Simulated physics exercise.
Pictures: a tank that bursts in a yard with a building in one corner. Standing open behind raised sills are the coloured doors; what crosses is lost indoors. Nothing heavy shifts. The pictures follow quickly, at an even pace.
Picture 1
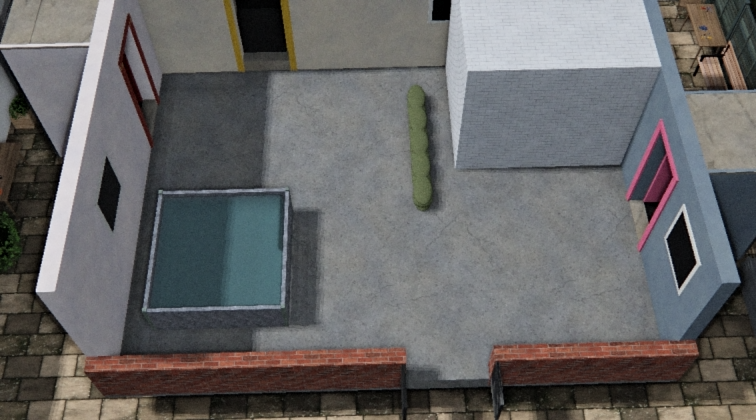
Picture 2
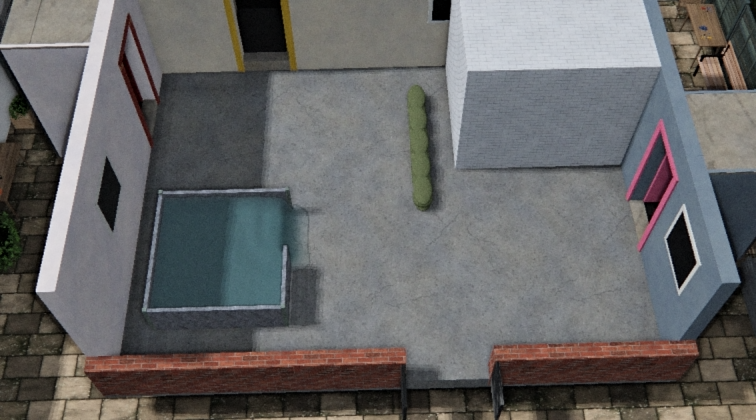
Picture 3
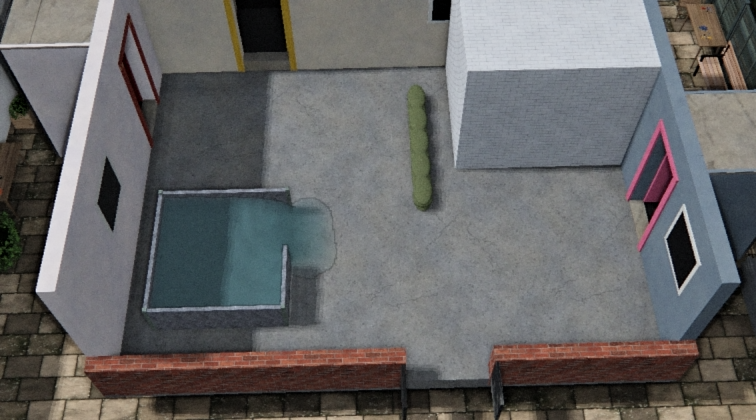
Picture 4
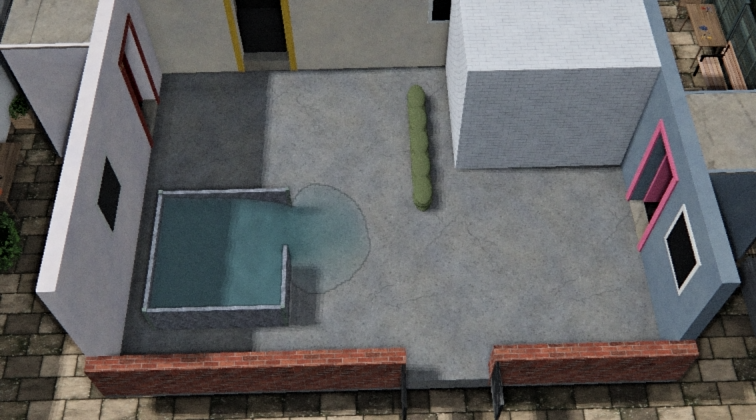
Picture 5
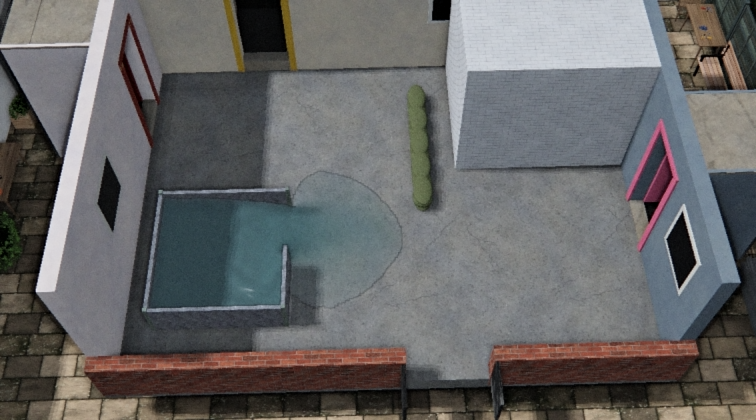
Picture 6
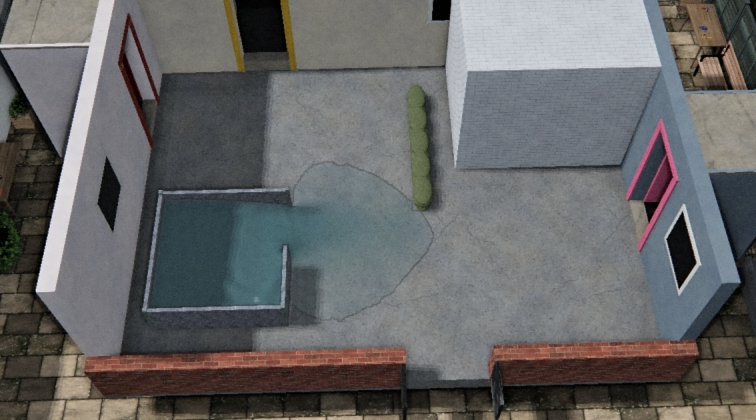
A walled yard with a white block in one corner held a square tank of water, until its right side broke open and water poured out, spreading rightward across the grey ground past the low hedge's near end.
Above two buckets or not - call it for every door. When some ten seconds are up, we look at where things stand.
Pink door: Above two buckets; yellow door: Not above two buckets; red door: Not above two buckets.
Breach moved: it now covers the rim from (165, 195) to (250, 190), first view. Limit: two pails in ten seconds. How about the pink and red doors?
Looking at the doors, the pink door misses the threshold while the red door overshoots the limit.
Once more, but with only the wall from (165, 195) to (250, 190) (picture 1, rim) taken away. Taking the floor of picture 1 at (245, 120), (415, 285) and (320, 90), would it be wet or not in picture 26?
Submerged, bone-dry, submerged.
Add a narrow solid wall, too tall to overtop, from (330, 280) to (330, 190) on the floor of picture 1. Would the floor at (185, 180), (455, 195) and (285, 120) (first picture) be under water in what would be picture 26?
Reading the points as listed, I get left untouched, then left untouched, then deluged.
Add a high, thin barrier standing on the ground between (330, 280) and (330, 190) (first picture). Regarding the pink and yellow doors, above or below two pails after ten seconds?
Pink: Stays within the limit. Yellow: Stays within the limit.
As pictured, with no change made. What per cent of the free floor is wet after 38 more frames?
That comes to about 70 per cent.
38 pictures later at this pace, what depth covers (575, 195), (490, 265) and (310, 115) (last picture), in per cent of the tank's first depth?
I'd say around 14 per cent, then 6 per cent, then 4 per cent.
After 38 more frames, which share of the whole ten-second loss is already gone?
Near 55 in a hundred.
A moment on, water covers 25 % of the floor; the pink door not reached, the yellow door not reached, the red door not reached.
Next, water covers 45 % of the floor; the pink door wet at the sill, nothing in, the yellow door not reached, the red door not reached.
Then, water covers 60 % of the floor; the pink door over two buckets in, the yellow door wet at the sill, nothing in, the red door not reached.
Later, water covers 70 % of the floor; the pink door far over two buckets in, the yellow door wet at the sill, nothing in, the red door wet at the sill, nothing in.
In the end, water covers 90 % of the floor; the pink door far over two buckets in, the yellow door wet at the sill, nothing in, the red door wet at the sill, nothing in.
